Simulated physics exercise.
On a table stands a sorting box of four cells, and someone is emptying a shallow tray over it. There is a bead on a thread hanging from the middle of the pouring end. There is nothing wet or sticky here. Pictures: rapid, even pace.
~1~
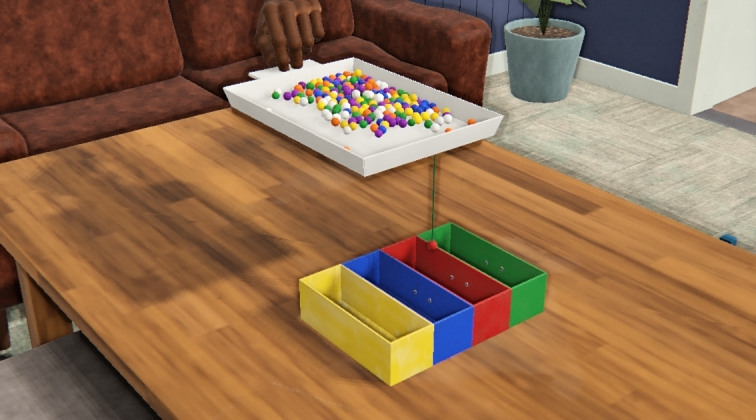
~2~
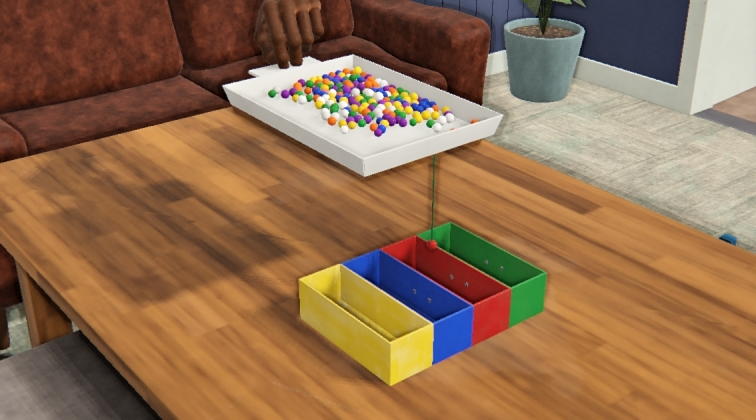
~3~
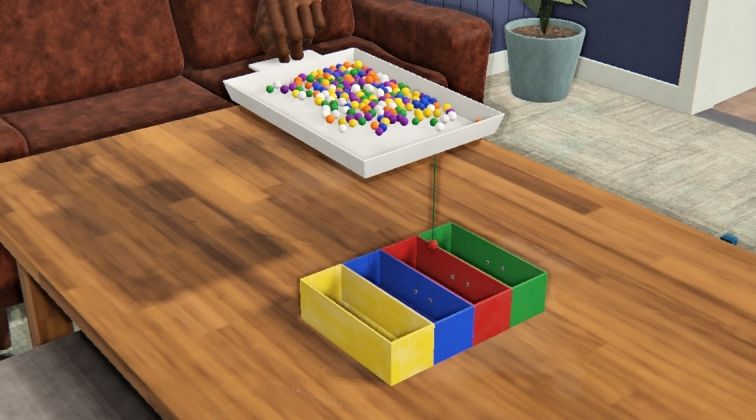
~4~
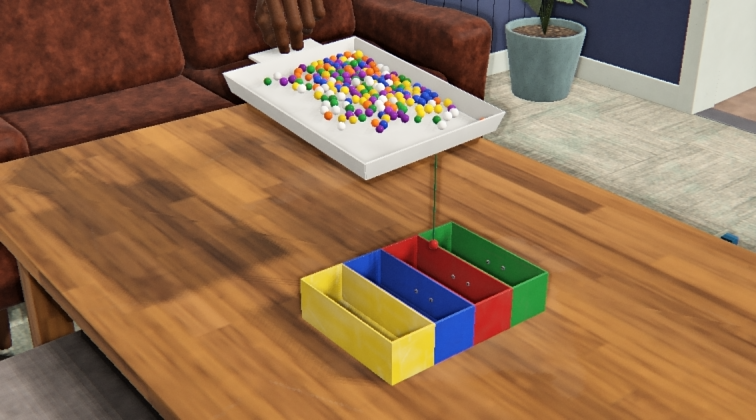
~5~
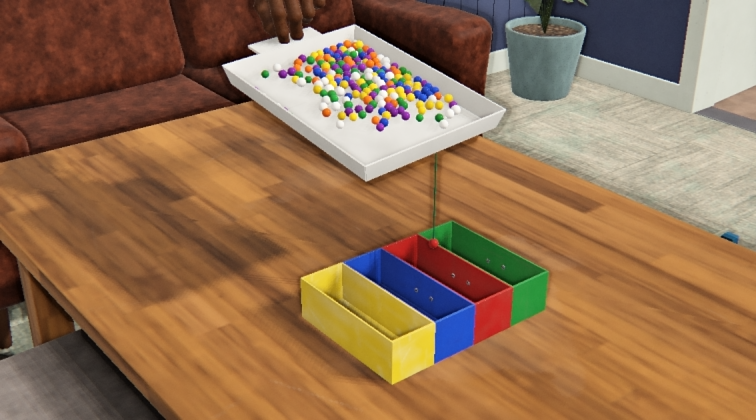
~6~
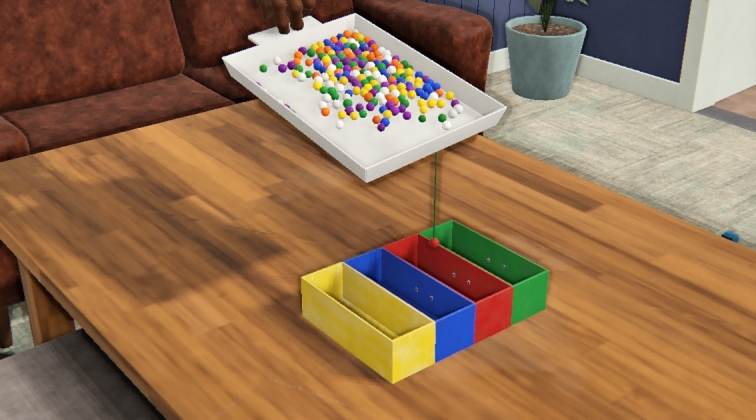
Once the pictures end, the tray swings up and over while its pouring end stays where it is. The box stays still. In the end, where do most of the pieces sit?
Most sit in the yellow cell.
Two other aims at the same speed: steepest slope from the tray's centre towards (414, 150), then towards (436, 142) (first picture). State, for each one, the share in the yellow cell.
You'd see roughly 10 per cent the first time and 0 per cent the second.
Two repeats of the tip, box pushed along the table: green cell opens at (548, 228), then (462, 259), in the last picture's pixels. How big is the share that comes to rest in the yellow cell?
Trial 1 around 0 percent, trial 2 around 30 percent.
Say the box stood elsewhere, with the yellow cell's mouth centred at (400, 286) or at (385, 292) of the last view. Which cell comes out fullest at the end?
The first placing favours the cell in yellow, while the second favours yellow.
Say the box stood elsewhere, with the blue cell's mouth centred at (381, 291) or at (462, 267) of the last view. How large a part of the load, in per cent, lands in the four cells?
Trial 1 near 100 %, trial 2 near 10 %.
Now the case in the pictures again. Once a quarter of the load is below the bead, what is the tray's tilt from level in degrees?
Somewhere around 65 degrees.
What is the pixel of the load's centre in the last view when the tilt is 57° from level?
The middle of the load sits near (380, 165).
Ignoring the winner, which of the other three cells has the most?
Rank 2: Blue.
Shortly afterwards, tray tipped steeply; the bulk on the tray; a little in the yellow cell; a little in the blue cell; a little falling or outside the box.
Next, tray tipped right over; only a few on the tray; near two thirds in the yellow cell; near a quarter in the blue cell; only a few in the red cell; a little falling or outside the box.
Some moments later, tray tipped past a quarter turn; near two thirds in the yellow cell; near a quarter in the blue cell; only a few in the red cell; a little falling or outside the box.
In the end, tray tipped past a quarter turn; near two thirds in the yellow cell; near a quarter in the blue cell; only a few in the red cell; none at all in the green cell; a little outside the box.
